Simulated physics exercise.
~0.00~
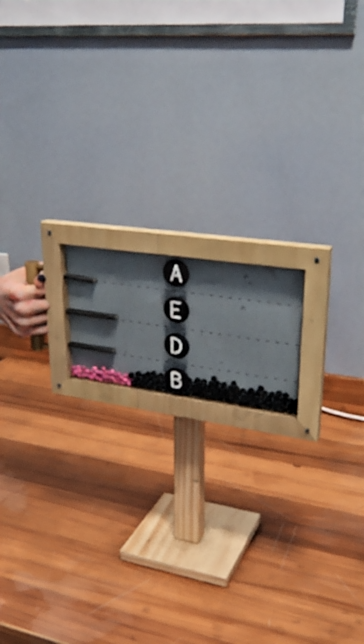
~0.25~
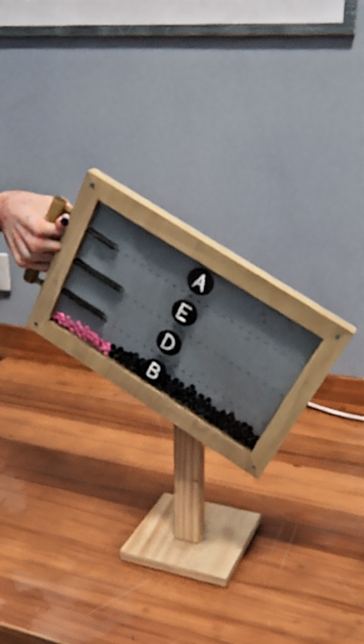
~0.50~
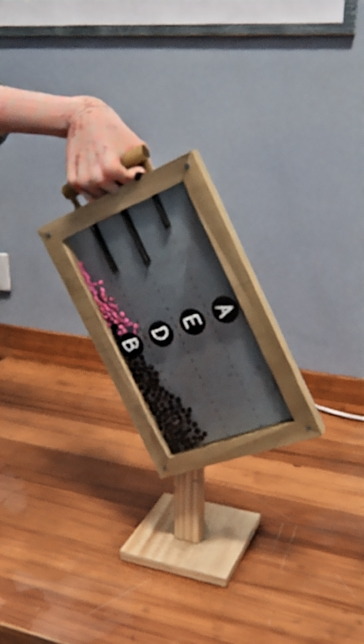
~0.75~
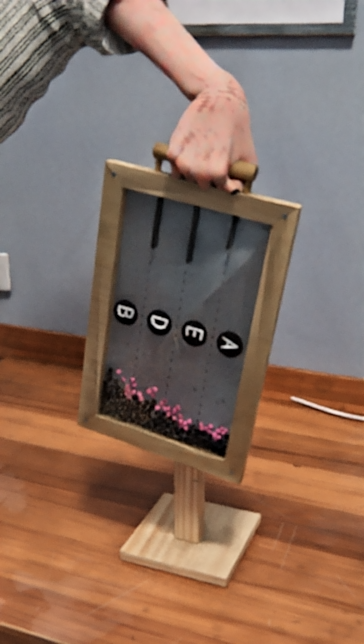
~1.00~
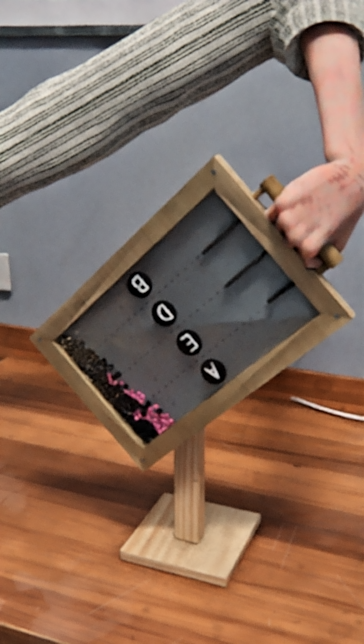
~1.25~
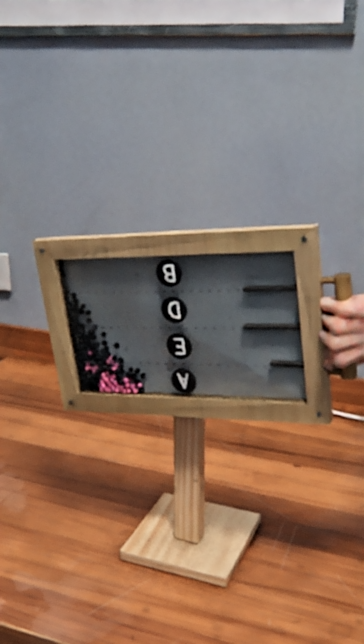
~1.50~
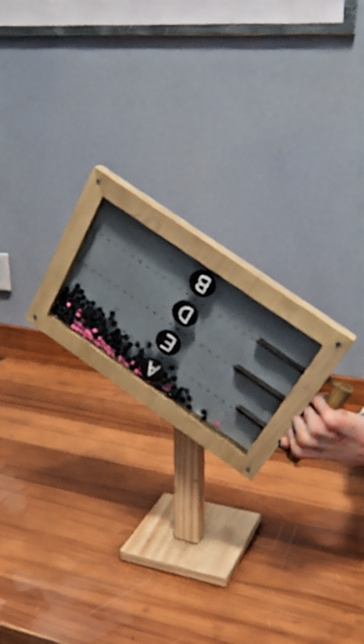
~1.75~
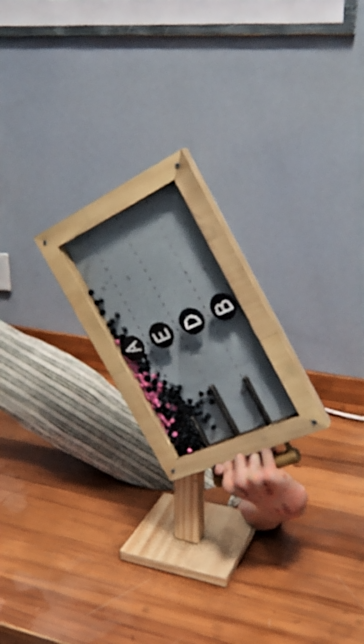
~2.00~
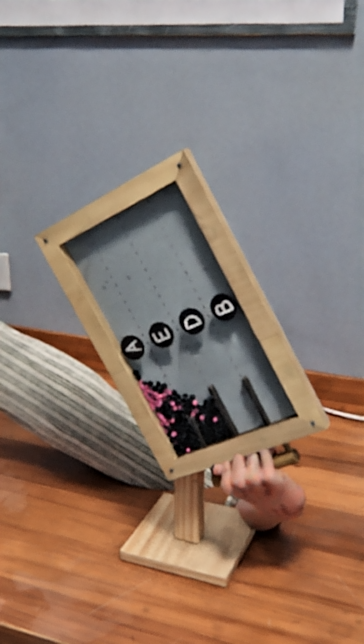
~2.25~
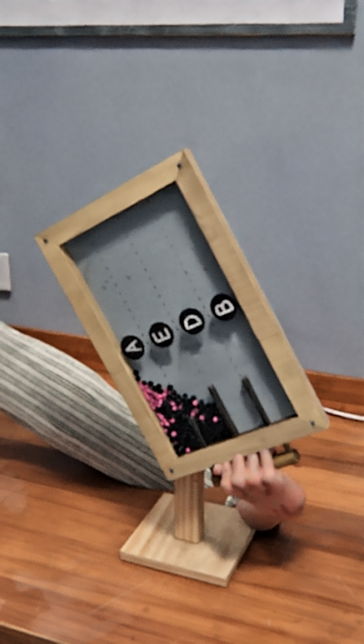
Black and pink beads sliding inside a lettered, wood-framed box as a hand turns it over, finally settling in the lower corner.
